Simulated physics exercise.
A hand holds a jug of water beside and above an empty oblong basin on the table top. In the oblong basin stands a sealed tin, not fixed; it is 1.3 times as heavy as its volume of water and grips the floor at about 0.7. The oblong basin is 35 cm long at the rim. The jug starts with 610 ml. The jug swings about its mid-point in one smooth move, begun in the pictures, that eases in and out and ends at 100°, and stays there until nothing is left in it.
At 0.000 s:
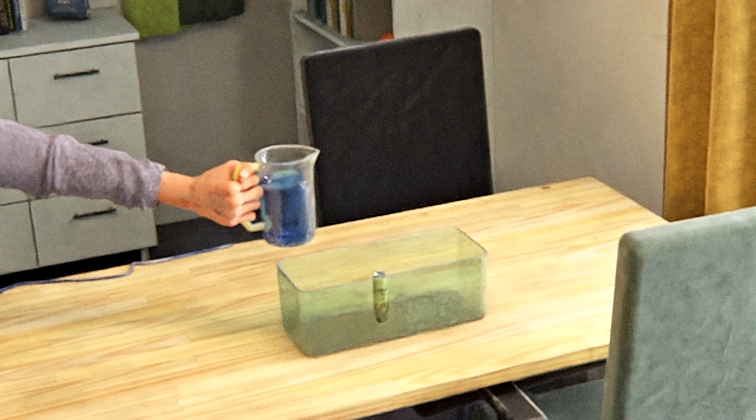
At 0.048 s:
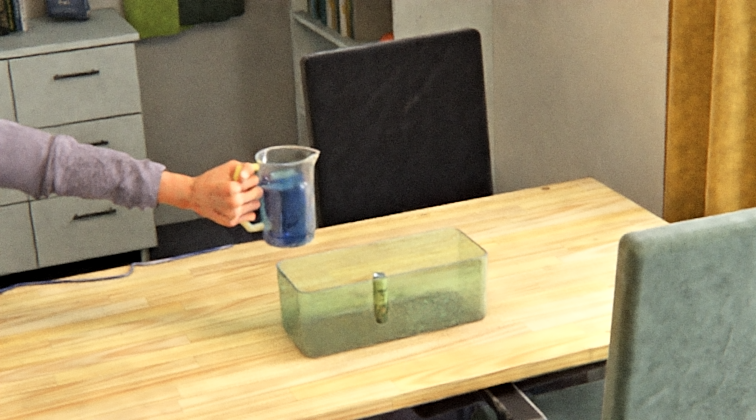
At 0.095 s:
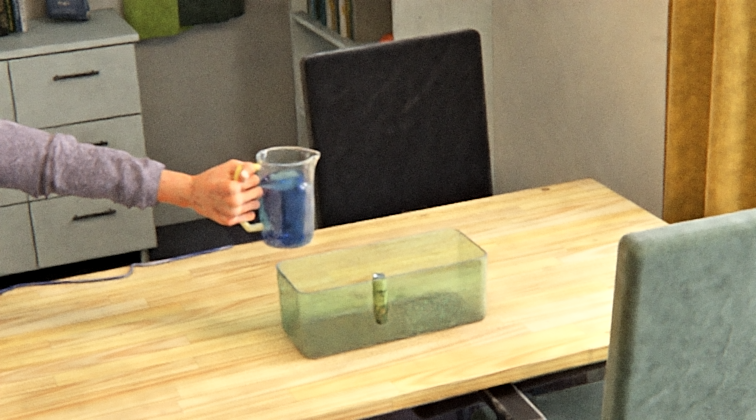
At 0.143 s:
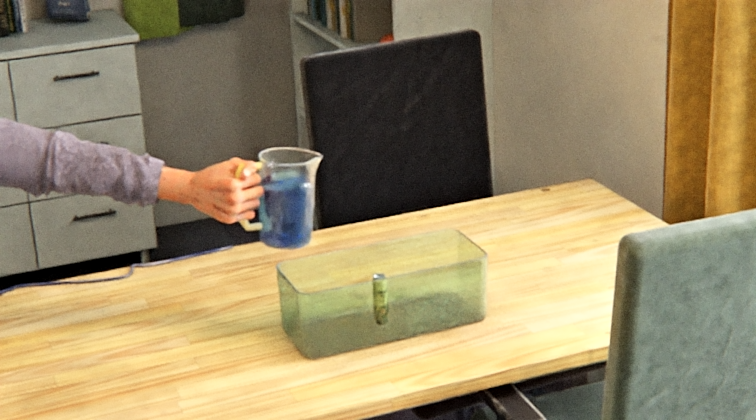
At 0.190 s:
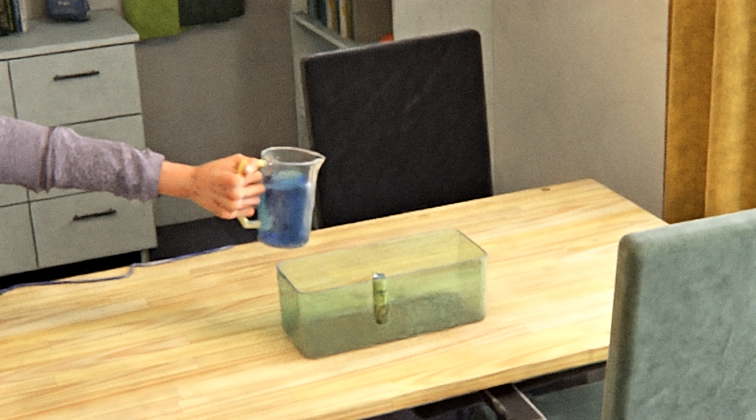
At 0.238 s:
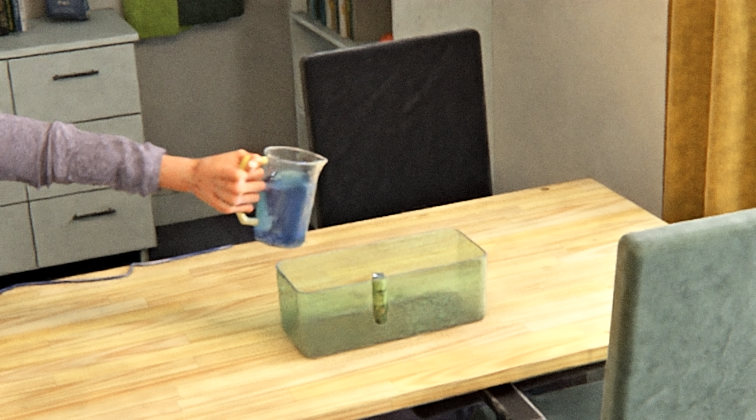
The clip shows a hand holding a glass jug of blue liquid above a clear greenish oblong basin on a wooden table, then gradually tilting the jug slightly to the right while the basin stays still.
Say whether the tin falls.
The tin topples.
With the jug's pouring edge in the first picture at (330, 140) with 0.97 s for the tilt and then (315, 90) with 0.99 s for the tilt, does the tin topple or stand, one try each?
First it remains upright; then it remains upright.
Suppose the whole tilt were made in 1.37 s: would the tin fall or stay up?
The tin goes over.
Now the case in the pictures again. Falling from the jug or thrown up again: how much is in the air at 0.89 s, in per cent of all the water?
Near 22 in a hundred.
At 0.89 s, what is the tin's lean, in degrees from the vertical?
About 0°.
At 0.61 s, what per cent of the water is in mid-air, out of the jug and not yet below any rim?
Near 6 in a hundred.
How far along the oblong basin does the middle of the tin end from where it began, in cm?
Some 6.5 cm.
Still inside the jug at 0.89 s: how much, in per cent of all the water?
About 50 per cent.
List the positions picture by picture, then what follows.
In the first frame, it leans 0°; its right rim is at (318, 150); the water meets the walls at (260, 181) and (308, 172); the oblong basin's rim runs from (287, 278) to (473, 241); the tin's top is at (379, 276).
In the second frame, it leans 1°; its right rim is at (319, 151); the water meets the walls at (260, 182) and (309, 173).
In the third frame, it leans 2°; its right rim is at (320, 153); the water meets the walls at (259, 182) and (309, 174).
In the fourth frame, it leans 5°; its right rim is at (322, 155); the water meets the walls at (261, 182) and (310, 175).
In the fifth frame, it leans 9°; its right rim is at (324, 156); the water meets the walls at (262, 183) and (311, 175).
In the sixth frame, it leans 14°; its right rim is at (327, 159); the water meets the walls at (262, 183) and (313, 174).
After 0.61 s the tilt is 68° and 94 per cent is still to pour; the tin stands where it began.
After 0.89 s the tilt is 97° and 51 per cent is still to pour; the tin stands where it began.
After 1.18 s the tilt is 100° and 11 per cent is still to pour; the tin lies on its side.
After 1.49 s the tilt is 100° and 1 per cent is still to pour; the tin lies on its side.
In the end the tin lies on its side.
